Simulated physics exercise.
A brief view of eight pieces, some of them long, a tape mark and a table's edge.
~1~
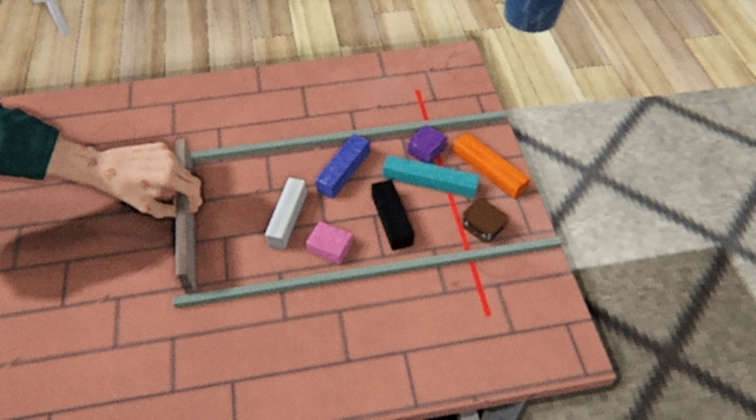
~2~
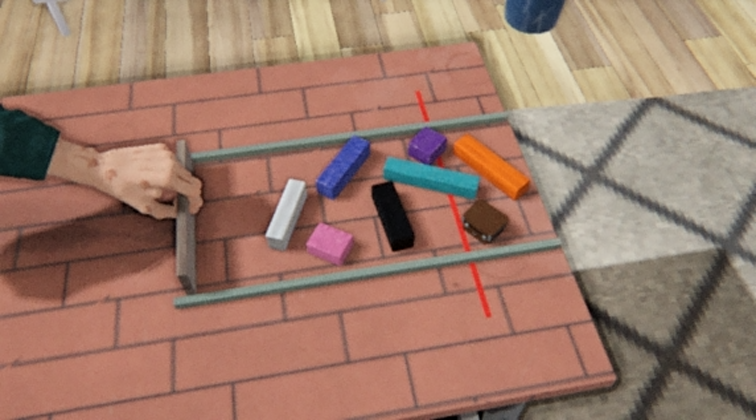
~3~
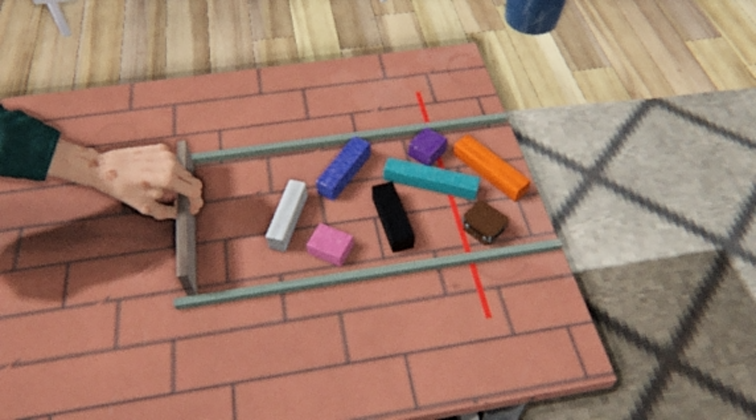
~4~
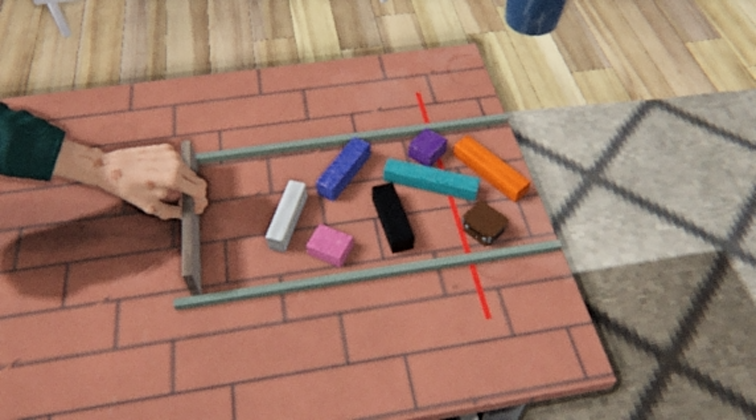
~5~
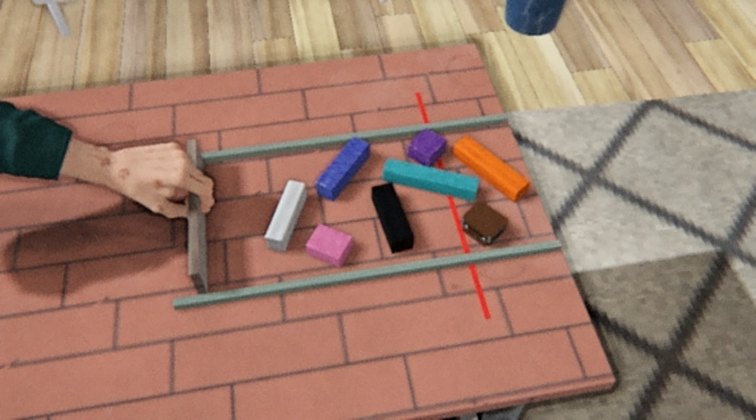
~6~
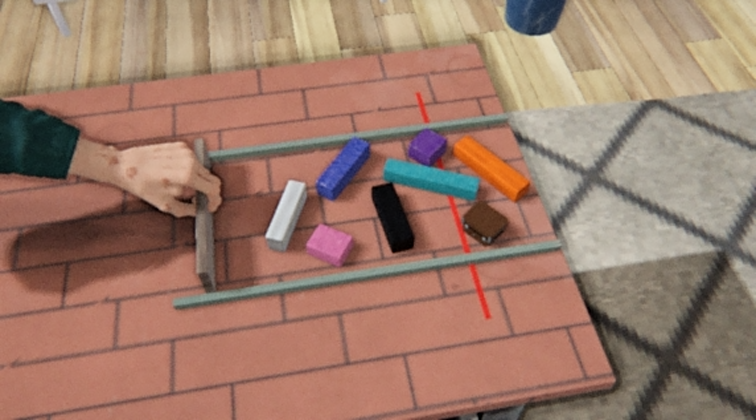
A hand in a dark green sleeve slides an upright grey board slightly rightward between two pale green rails on a reddish, brick-patterned tabletop, seen from above at an angle by a still camera. Ahead of it lie white, pink, blue and black pieces, then teal, purple, orange and brown ones around a red line near the table's right edge. The board touches none of the eight pieces, which stay still.
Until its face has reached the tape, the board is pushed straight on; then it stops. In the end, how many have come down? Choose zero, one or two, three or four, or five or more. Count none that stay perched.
By the end, zero have come down.
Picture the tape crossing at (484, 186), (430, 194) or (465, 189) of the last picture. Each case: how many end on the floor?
Counts per try: 3; 0; 1.
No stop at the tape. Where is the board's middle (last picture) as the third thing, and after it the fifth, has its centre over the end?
About (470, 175), then (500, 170).
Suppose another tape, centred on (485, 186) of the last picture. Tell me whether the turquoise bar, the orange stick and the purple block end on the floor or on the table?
Here the turquoise bar drops down while the orange stick drops down and the purple block remains in place.
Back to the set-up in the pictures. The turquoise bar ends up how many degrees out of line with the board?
About 30 degrees.
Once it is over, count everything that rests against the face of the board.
Tally at the end: 3.
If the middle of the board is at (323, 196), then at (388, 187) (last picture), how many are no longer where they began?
First 3, then 6.
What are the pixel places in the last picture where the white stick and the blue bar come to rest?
Result: One about (459, 189), other about (459, 150).
A little later, none off yet; orange stick at rest near (491, 168); brown case at rest near (484, 225); purple block at rest near (427, 148).
Next, none off yet; orange stick moving near (495, 167); brown case shifted a little near (498, 224); purple block shifted about its own width near (446, 138).
When it is over, the number that fall off is zero.
